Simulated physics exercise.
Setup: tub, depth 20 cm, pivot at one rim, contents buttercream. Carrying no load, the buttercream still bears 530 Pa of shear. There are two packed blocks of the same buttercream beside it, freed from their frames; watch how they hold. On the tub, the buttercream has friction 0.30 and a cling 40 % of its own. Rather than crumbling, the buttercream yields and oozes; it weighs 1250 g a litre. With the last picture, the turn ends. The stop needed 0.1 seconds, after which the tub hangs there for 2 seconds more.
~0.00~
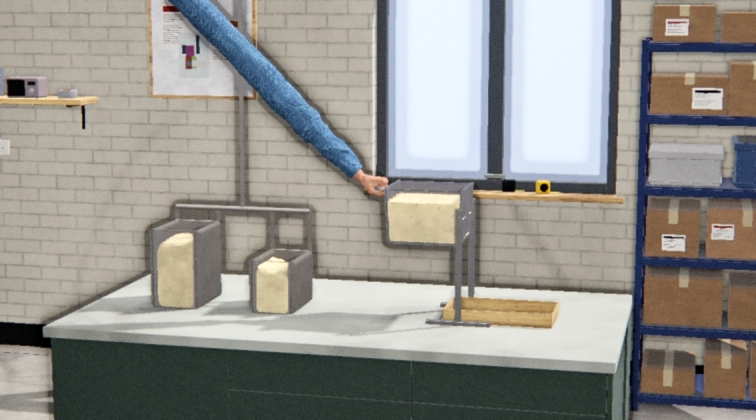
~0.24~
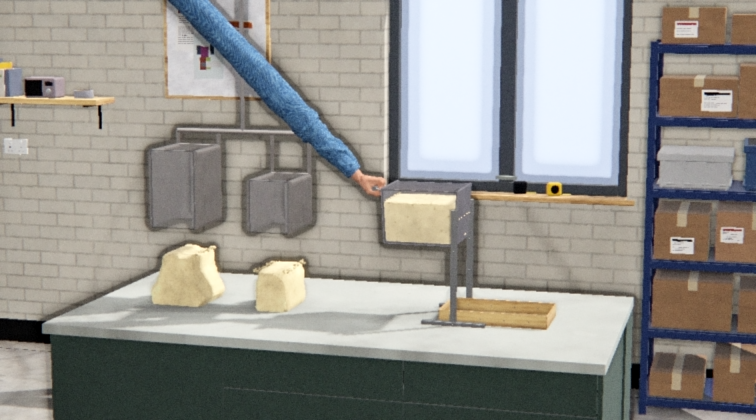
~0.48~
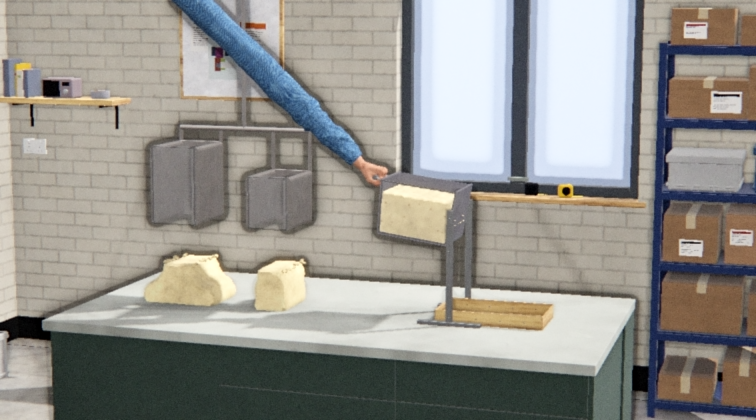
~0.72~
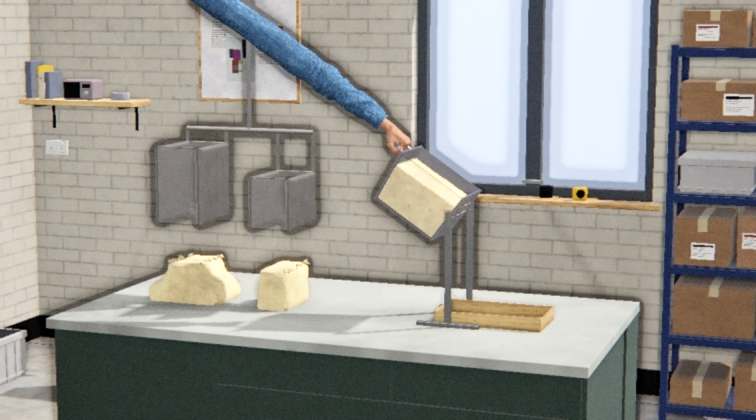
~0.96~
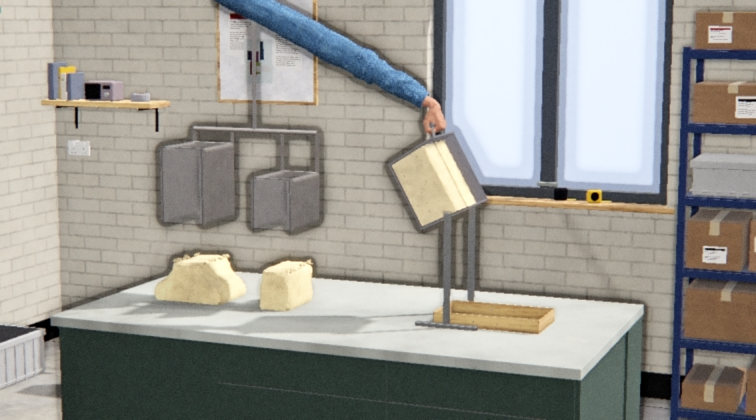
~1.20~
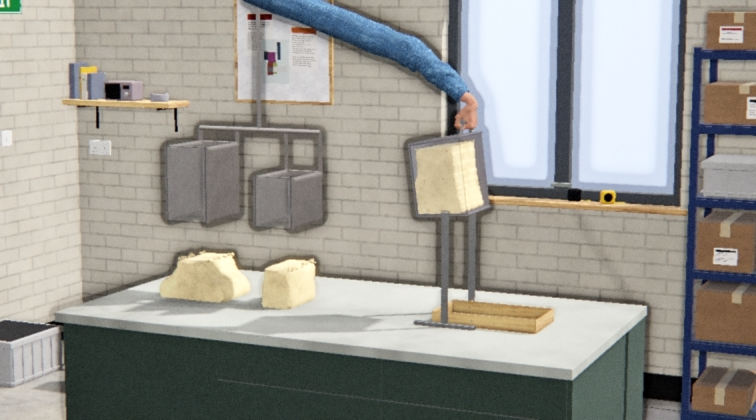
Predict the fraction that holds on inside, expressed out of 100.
Around 51 out of 100.
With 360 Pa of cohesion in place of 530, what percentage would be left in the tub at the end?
45 %.
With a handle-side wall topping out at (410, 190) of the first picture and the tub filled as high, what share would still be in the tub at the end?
I'd guess around 100 per cent remains.
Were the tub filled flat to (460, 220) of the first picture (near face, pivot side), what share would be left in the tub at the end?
In that case, around 100 percent.
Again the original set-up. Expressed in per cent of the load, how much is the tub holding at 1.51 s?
The tub holds some 65 % at that moment.
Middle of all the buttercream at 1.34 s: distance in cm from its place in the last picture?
Some 4 cm.
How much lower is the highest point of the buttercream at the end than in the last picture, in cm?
Roughly 13 cm.
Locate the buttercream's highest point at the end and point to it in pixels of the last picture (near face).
I'd point to somewhere around (428, 182).
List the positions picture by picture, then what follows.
In the first frame, handle-side rim at (387, 189), tilt 0 degrees; top of the buttercream at (405, 202); blocks stand 25 cm, 16 cm (left to right).
In the second frame, handle-side rim at (383, 189), tilt 0 degrees; top of the buttercream at (401, 202); blocks stand 20 cm, 16 cm (left to right).
In the third frame, handle-side rim at (383, 180), tilt 7 degrees; top of the buttercream at (386, 193); blocks stand 16 cm, 16 cm (left to right).
In the fourth frame, handle-side rim at (403, 153), tilt 34 degrees; top of the buttercream at (397, 167); blocks stand 16 cm, 16 cm (left to right).
In the fifth frame, handle-side rim at (434, 139), tilt 61 degrees; top of the buttercream at (422, 149); blocks stand 16 cm, 16 cm (left to right).
In the sixth frame, handle-side rim at (460, 138), tilt 83 degrees; top of the buttercream at (449, 147); blocks stand 16 cm, 16 cm (left to right).
After 1.34 s, the tub is at 83 degrees and holds 95 %.
After 1.51 s, the tub is at 83 degrees and holds 67 %.
After 1.68 s, the tub is at 83 degrees and holds 52 %.
After 1.85 s, the tub is at 83 degrees and holds 51 %.
After 3.20 s, at the end, the tub is at 83 degrees and holds 51 %.
